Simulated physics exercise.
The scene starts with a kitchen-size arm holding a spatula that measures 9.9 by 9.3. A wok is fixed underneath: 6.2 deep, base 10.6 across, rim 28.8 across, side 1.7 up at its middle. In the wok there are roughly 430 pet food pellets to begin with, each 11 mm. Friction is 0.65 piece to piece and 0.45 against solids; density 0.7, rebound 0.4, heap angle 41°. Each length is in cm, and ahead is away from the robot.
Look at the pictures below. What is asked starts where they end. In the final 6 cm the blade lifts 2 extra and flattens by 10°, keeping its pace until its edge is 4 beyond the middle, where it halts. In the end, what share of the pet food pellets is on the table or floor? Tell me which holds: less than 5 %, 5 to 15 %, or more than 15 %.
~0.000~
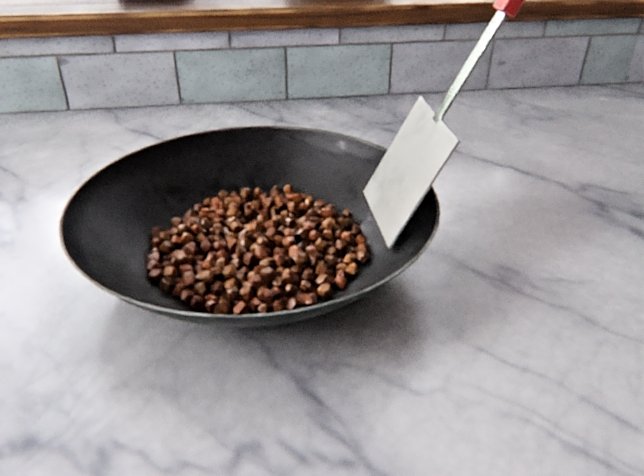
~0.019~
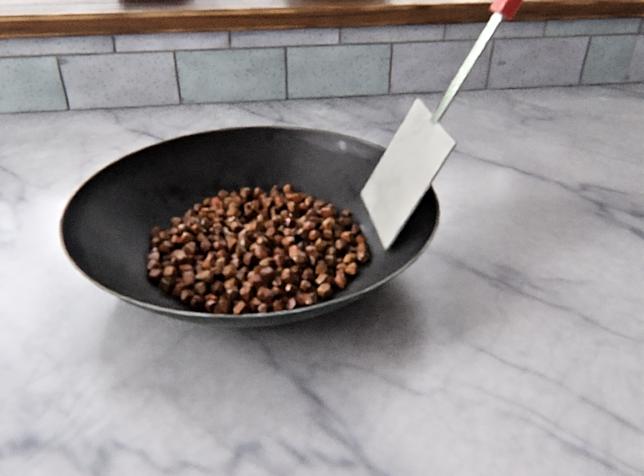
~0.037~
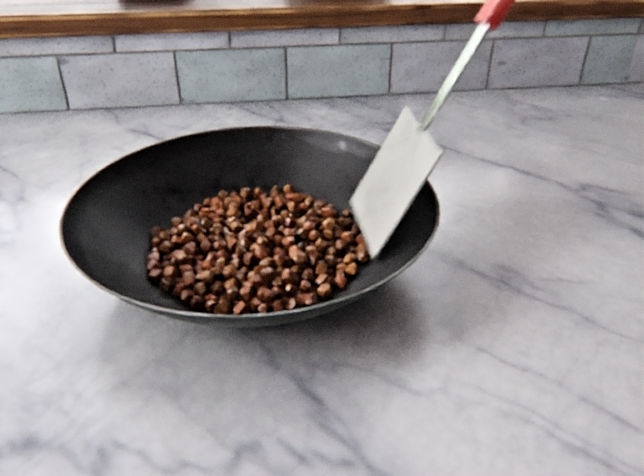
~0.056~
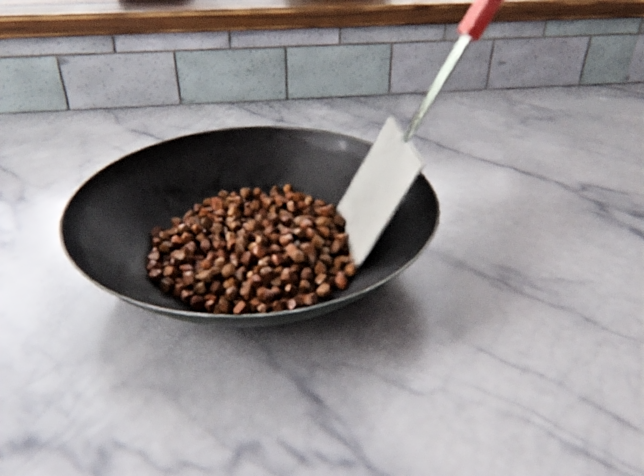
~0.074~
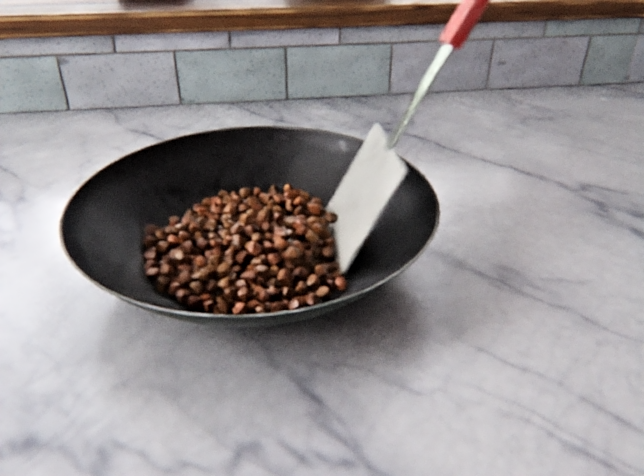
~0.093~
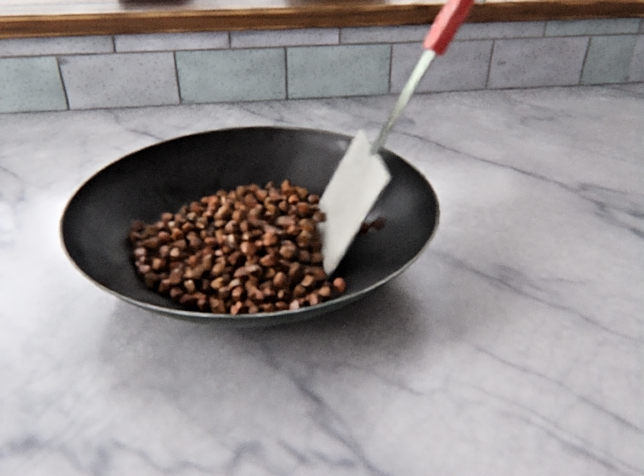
Less than 5 % holds.
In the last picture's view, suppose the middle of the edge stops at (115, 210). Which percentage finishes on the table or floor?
Estimate: Approx. 50 %.
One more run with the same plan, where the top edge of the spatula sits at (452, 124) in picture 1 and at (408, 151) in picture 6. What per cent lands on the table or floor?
It comes to something like 0 %, give or take.
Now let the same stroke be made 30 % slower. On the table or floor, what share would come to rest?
It would be roughly 0 percent.
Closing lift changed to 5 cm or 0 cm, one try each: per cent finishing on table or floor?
It comes to around 0 per cent on the first try and around 5 per cent on the second.
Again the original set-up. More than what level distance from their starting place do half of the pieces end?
Distance: Around 6 cm.
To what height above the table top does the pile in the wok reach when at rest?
It reaches about 7.0 cm.
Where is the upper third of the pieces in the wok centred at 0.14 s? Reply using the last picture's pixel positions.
Around (212, 237).
After 0.14 s, sloping 63°, highest piece 12 above the table; 426 in the wok, 1 on the blade or in flight.
After 0.18 s, sloping 58°, highest piece 22 above the table; 425 in the wok, 2 on the blade or in flight.
After 0.41 s, sloping 53°, highest piece 38 above the table; 422 in the wok, 4 on the table or floor, 1 on the blade or in flight.
After 1.46 s, sloping 53°, highest piece 7 above the table; 422 in the wok, 5 on the table or floor.
At rest, 422 in the wok, 5 on the table or floor. That is 1 % on the table or floor.
